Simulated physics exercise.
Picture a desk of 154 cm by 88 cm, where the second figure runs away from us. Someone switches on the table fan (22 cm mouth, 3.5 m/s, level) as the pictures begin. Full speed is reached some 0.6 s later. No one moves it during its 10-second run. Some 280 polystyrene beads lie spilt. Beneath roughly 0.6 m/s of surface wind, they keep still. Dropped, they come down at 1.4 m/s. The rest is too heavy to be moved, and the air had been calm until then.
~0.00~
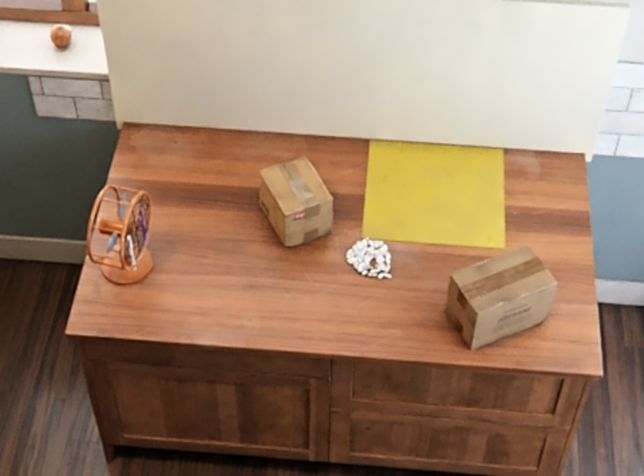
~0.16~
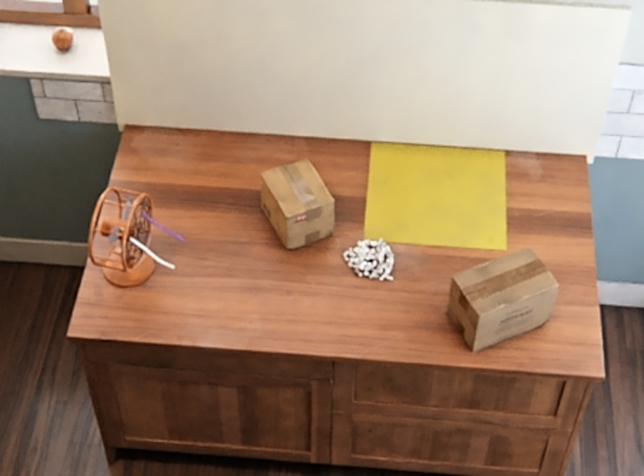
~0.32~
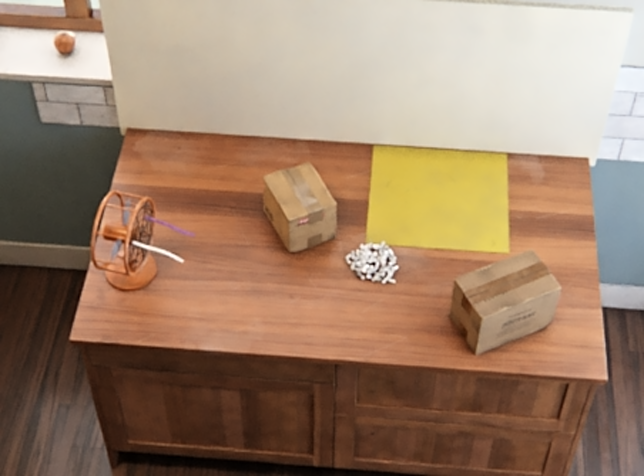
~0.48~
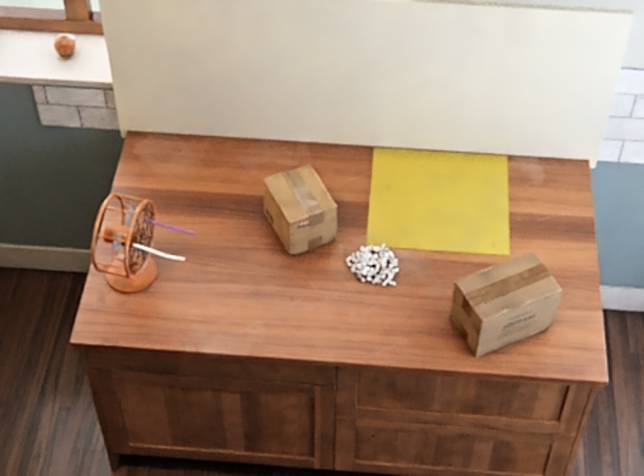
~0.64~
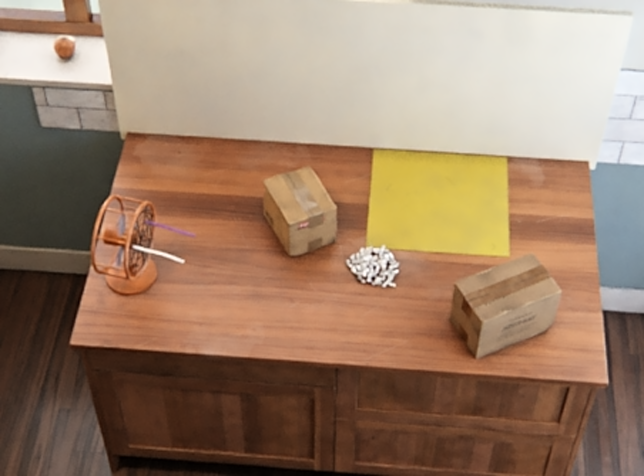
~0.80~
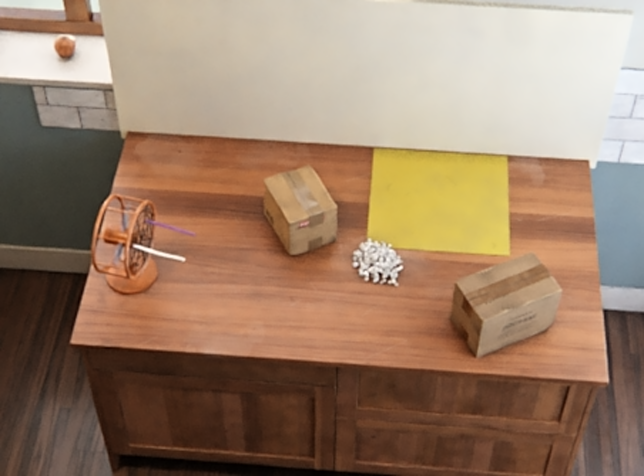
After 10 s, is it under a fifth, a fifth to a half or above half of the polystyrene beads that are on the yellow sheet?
Of the polystyrene beads, above half end on the yellow sheet.
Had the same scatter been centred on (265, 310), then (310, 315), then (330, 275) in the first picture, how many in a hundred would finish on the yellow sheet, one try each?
Going through the three spots in order, you'd get 0 percent, 0 percent and 60 percent.
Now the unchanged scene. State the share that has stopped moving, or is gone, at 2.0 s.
Estimated share: Near 80 %.
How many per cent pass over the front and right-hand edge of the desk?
Roughly 0 per cent at the front edge and 4 per cent at the right-hand edge.
After 2.0 s, 72 % are on the yellow sheet; the middle of those still in play is near (405, 227); 79 % have settled or left.
After 3.2 s, 71 % are on the yellow sheet; the middle of those still in play is near (405, 227); 82 % have settled or left.
After 5.5 s, 71 % are on the yellow sheet; the middle of those still in play is near (405, 227); 83 % have settled or left.
After 10.0 s, at the end, 71 % are on the yellow sheet; the middle of those still in play is near (405, 227).
